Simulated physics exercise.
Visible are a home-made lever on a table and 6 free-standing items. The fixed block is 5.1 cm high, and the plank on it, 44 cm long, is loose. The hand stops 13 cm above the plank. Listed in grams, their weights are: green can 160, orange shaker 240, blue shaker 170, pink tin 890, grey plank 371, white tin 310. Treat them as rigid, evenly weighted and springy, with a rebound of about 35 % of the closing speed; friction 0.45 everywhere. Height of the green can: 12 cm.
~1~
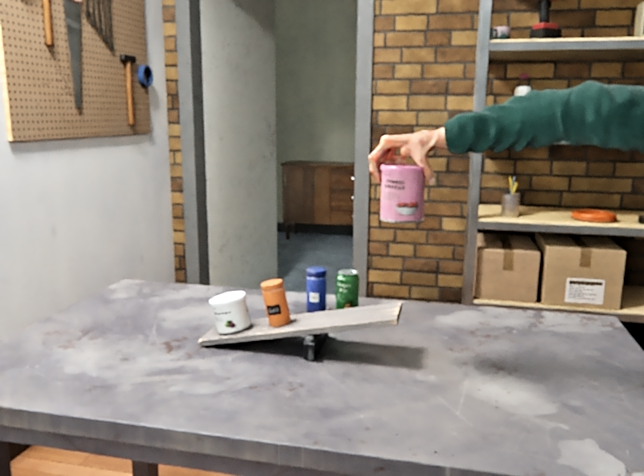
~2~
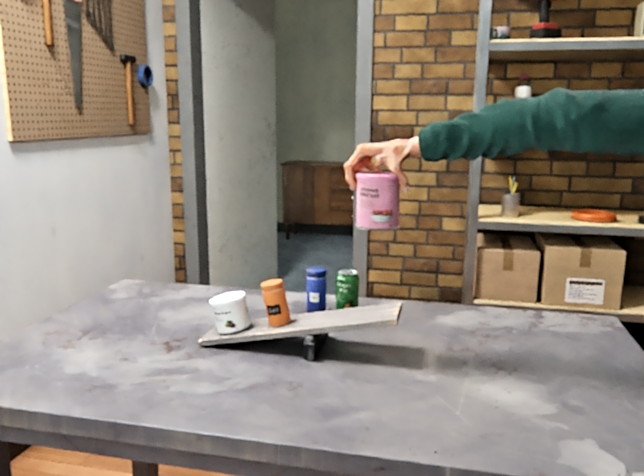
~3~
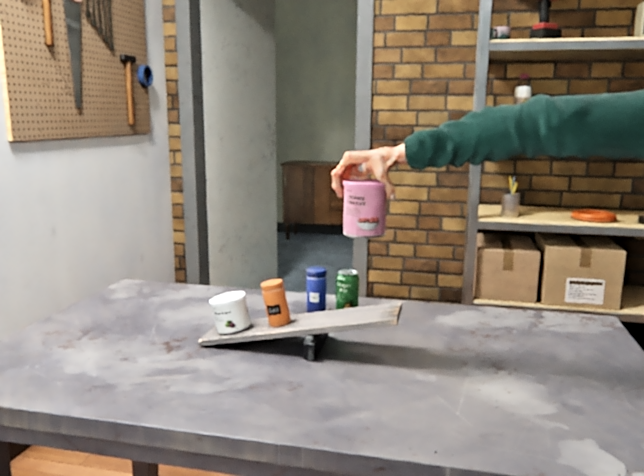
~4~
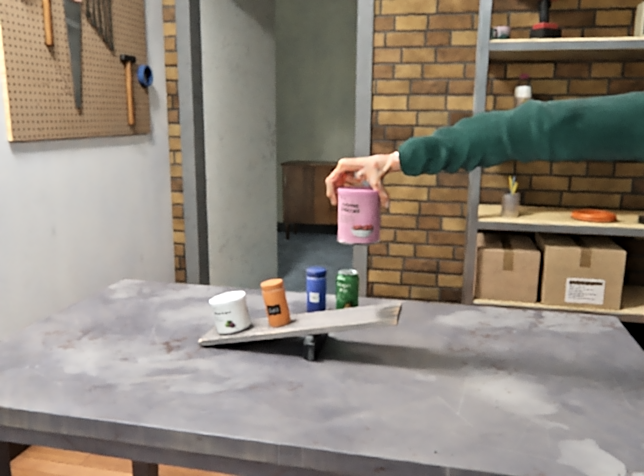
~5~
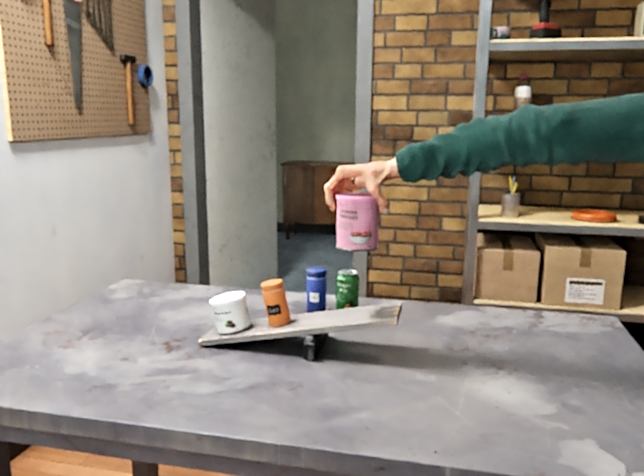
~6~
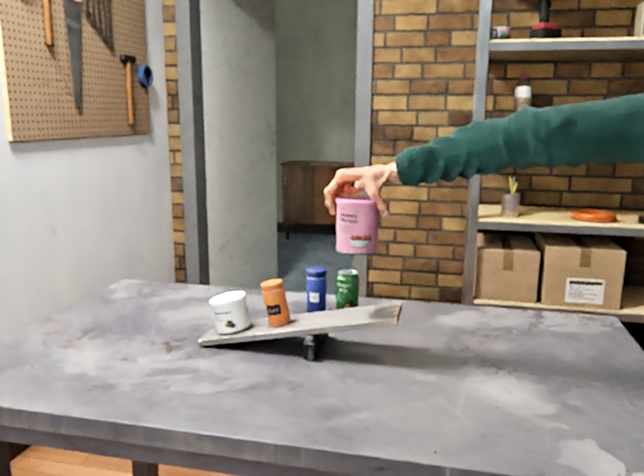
The video shows a tilted grey plank on a table holding white, orange, blue and green containers, while a hand in a green sleeve moves a pink tin left and slightly down, then holds it nearly still above the plank.
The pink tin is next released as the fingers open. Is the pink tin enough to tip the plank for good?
Likely the plank takes on the reverse lean.
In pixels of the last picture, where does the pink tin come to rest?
At pixel (381, 318) or so, give or take.
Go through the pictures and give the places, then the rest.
In the first frame, 11 cm from its drop point; pink tin (403, 193); green can (347, 295).
In the second frame, 7 cm from its drop point; pink tin (378, 200); blue shaker (317, 291).
In the third frame, 4 cm from its drop point; pink tin (365, 208); white tin (231, 313).
In the fourth frame, 2 cm from its drop point; pink tin (359, 215); orange shaker (276, 303).
In the fifth frame, 1 cm from its drop point; pink tin (358, 221); grey plank (300, 324).
In the sixth frame, poised above the raised end; pink tin (357, 225); green can (347, 295).
Then, 0.30 s past the last view, plank at 0°, leaning as at the start; pink tin at 11° to upright near (351, 293); white tin at 12° to upright; orange shaker at 6° to upright.
Then, 0.40 s past the last view, plank at 15°, tipped the other way; pink tin at 7° to upright near (350, 300); white tin at 30° to upright; orange shaker at 28° to upright.
Then, 0.60 s past the last view, plank at 12°, tipped the other way; pink tin at 12° to upright near (372, 311); orange shaker on its side; white tin at 24° to upright.
Finally, plank at 17°, tipped the other way; on their side or leaning hard on the table or plank, orange shaker; not toppled but over 4 cm from the start, pink tin and white tin; the other 3 still in place (within 4 cm). Final places as that camera would see them, pink tin near (380, 318). The plank comes down at its raised end.
